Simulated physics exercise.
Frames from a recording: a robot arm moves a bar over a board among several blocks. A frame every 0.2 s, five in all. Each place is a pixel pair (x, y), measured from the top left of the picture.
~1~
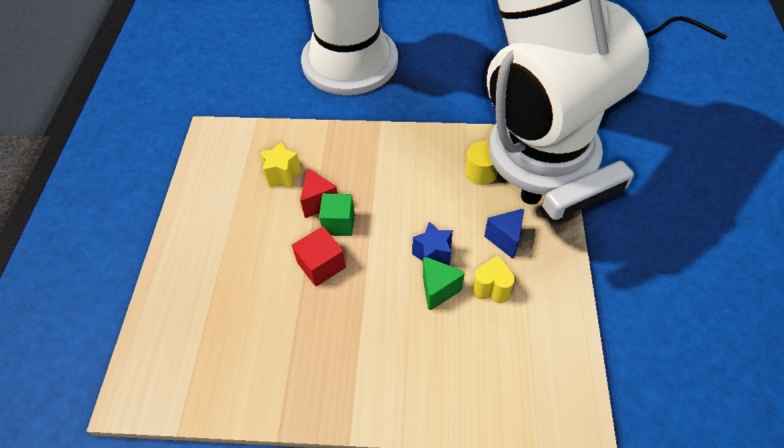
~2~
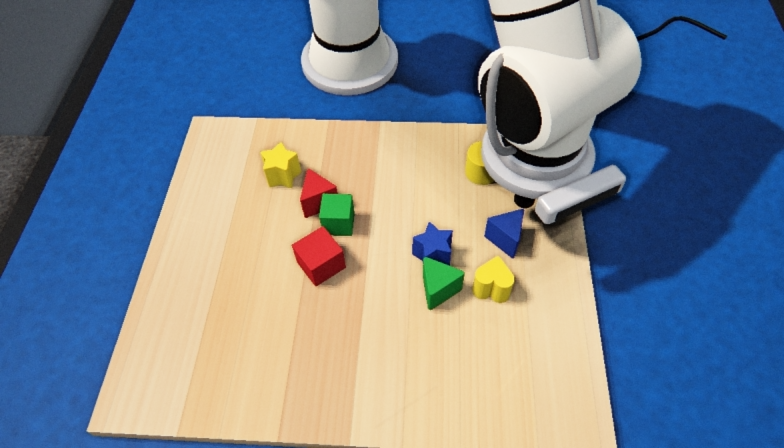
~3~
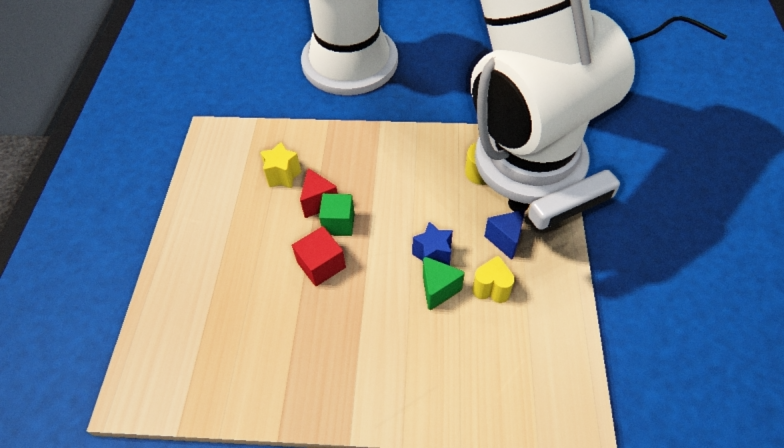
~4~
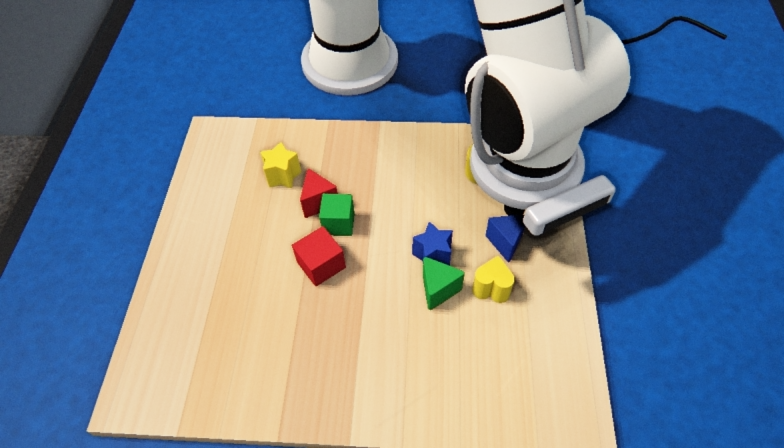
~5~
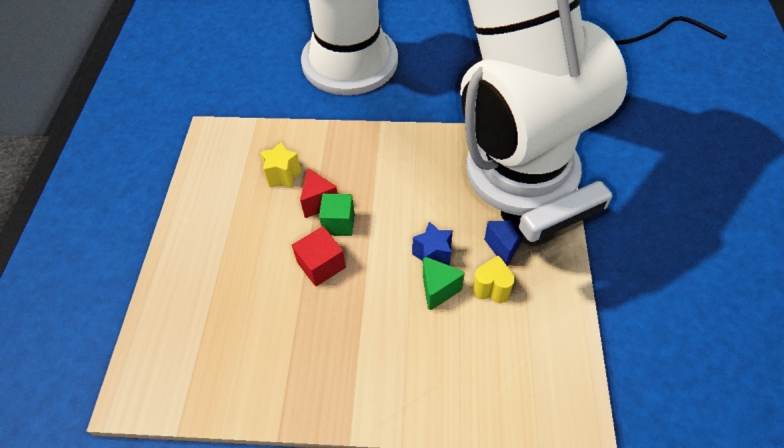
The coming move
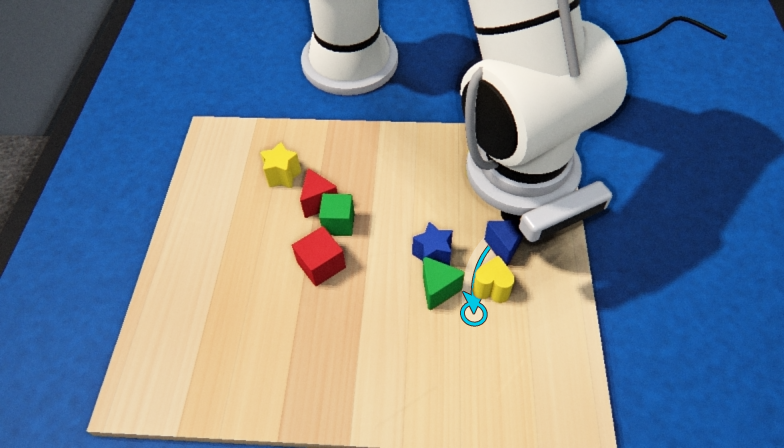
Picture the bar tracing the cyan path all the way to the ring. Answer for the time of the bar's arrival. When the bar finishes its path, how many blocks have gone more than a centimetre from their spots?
It will shift two blocks.
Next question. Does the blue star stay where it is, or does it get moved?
Its place stays the same.
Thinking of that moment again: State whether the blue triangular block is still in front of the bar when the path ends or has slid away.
It is off to the side or behind.
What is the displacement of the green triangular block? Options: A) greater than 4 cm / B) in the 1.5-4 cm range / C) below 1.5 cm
The correct letter is C.
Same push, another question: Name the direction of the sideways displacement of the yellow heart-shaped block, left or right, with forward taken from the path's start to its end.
Leftward.
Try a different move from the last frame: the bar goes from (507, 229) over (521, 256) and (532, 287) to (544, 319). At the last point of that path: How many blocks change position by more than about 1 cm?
Two will move.
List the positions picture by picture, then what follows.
In the first frame, bar's lower end at (530, 198); blue star at (434, 239); green triangular block at (440, 274); yellow heart-shaped block at (495, 273); blue triangular block at (510, 222).
In the second frame, bar at (524, 201); blocks still.
In the third frame, bar at (518, 206); blocks still.
In the fourth frame, bar at (514, 210); blue triangular block at (510, 225).
In the fifth frame, bar at (511, 215); blue star at (434, 239); green triangular block at (440, 274); yellow heart-shaped block at (495, 273); blue triangular block at (508, 230).
Drawn move, from (507, 229) through (486, 251) and (474, 280) to (474, 314).
On the path given first. One third of the way, bar at (489, 239); yellow heart-shaped block at (492, 277), turned 20° anticlockwise; blue triangular block at (501, 253), turned 25° anticlockwise.
Two thirds of the way, bar at (477, 268); yellow heart-shaped block at (489, 292), turned 55° anticlockwise; blue triangular block at (504, 268), turned 55° anticlockwise.
At the end, bar at (476, 302); blue star still; green triangular block still; yellow heart-shaped block at (499, 314), turned 105° anticlockwise; blue triangular block at (504, 272), turned 75° anticlockwise.
